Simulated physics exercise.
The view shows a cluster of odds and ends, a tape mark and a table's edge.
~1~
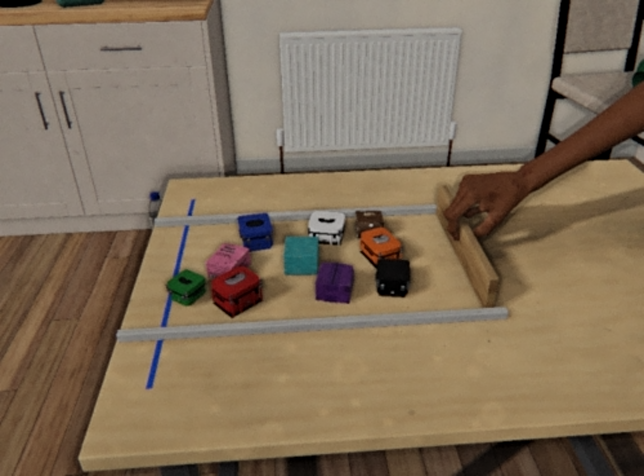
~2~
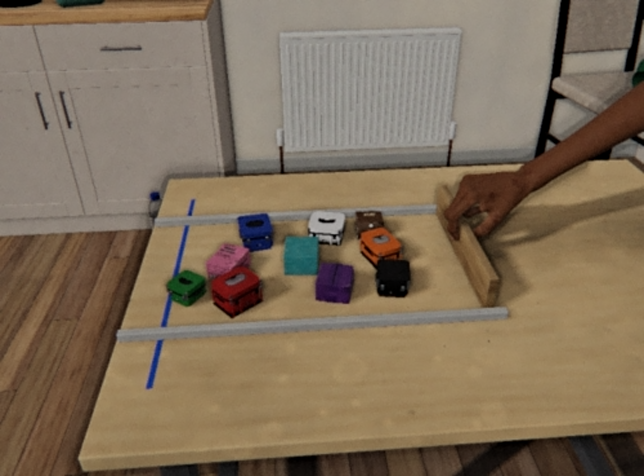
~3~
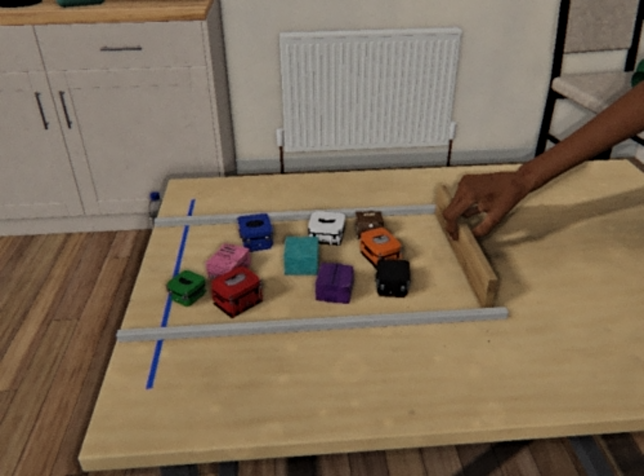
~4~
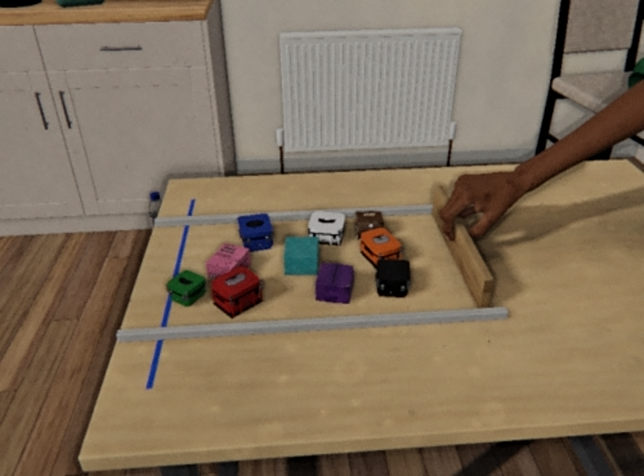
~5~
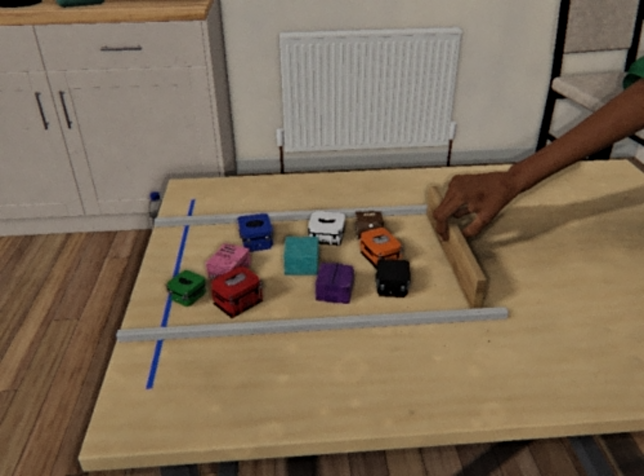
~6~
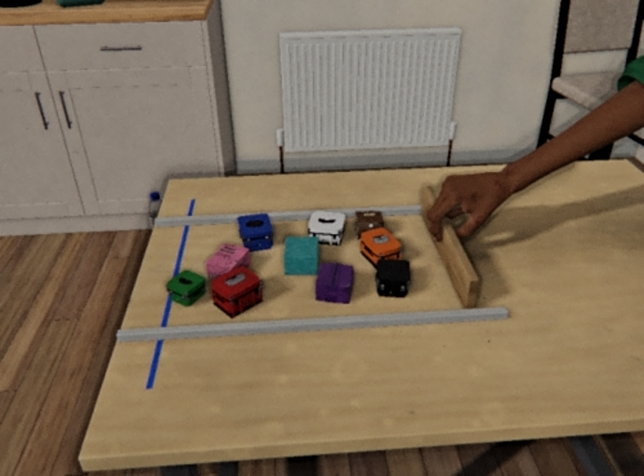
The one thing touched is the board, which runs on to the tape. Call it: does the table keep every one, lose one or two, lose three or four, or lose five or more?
It loses five or more.
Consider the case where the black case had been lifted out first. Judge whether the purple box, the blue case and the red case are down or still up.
Purple box: Still there; blue case: Over the edge; red case: Over the edge.
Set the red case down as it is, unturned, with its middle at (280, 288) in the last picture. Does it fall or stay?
The red case drops off.
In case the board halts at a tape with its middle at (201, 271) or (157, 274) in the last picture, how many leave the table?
You'd get 4 the first time and 7 the second.
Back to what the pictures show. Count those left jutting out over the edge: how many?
Things overhanging at the end: 0.
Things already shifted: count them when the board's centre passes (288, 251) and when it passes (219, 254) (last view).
I make it 10 at the first spot and 10 at the other.
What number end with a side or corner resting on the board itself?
All in all, 3.
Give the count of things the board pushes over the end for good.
The answer is exactly 7.
Soon after, none off yet; green case at rest near (188, 290); pink box at rest near (229, 263); red case at rest near (237, 291).
By the end, the number that fall off is five or more; fallen, white case, purple box, turquoise block, blue case, red case, pink box and green case.
